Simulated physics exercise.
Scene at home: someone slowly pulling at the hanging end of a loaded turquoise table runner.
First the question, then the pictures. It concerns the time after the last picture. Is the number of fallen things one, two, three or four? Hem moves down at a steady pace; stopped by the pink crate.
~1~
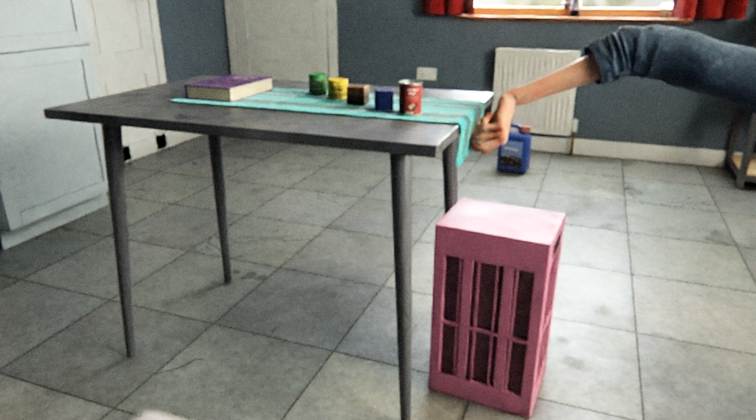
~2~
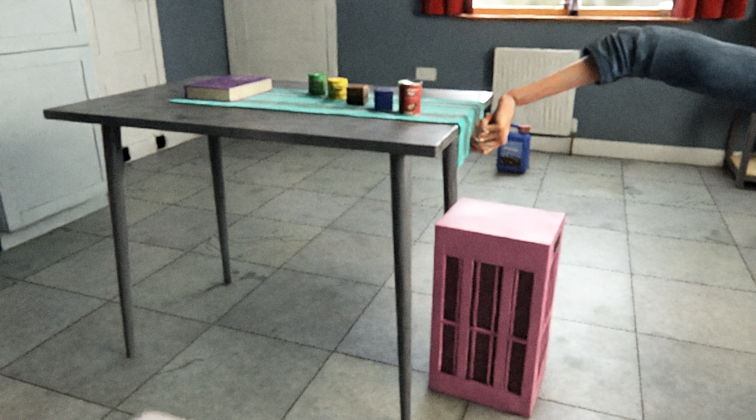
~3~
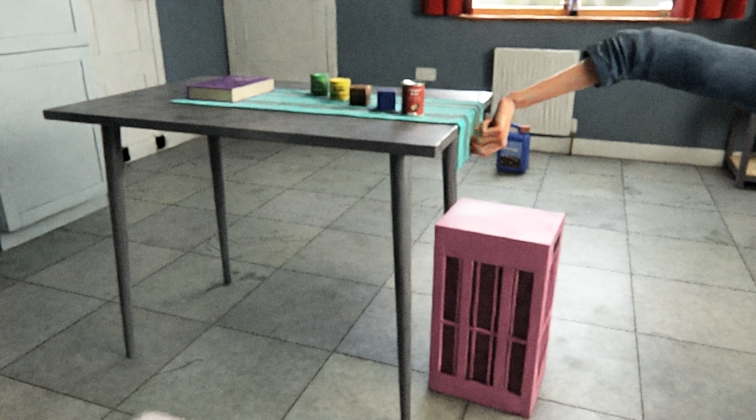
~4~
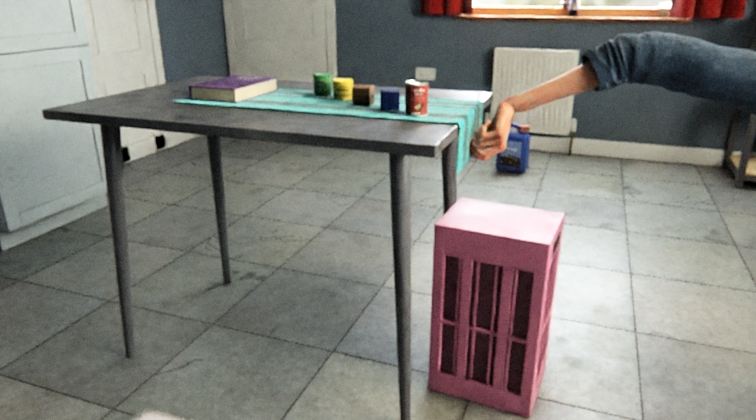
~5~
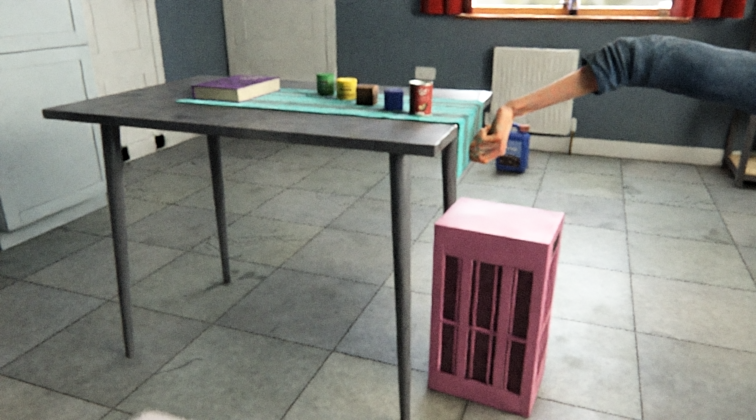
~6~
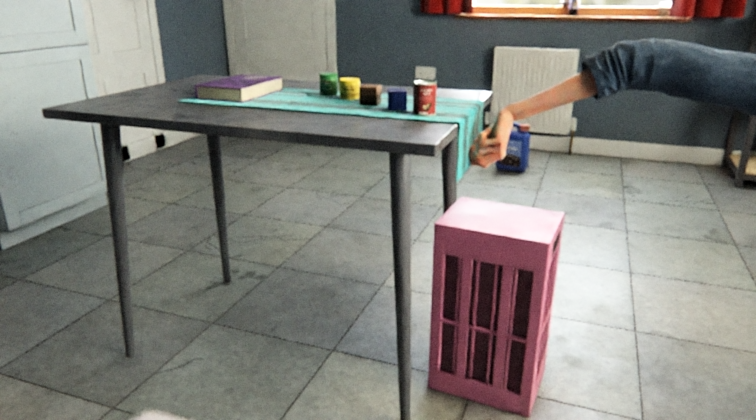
It is one.
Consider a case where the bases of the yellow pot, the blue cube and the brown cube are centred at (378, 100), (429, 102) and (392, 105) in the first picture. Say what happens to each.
I reckon the yellow pot hangs on, the blue cube takes a fall and the brown cube hangs on.
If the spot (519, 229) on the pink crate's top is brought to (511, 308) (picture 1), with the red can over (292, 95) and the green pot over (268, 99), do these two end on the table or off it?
The red can stays put, the green pot stays put.
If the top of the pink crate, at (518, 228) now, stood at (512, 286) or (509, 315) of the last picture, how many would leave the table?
3 and 4.
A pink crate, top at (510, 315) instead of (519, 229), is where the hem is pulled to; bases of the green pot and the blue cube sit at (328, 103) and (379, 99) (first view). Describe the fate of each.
Green pot: Lost; blue cube: Lost.
Soon after, hem near (469, 179); all still up.
After that, hem near (469, 200); all still up.
And then, hem on the crate; red can gone.
In the end, hem on the crate; red can gone. It carries off one.
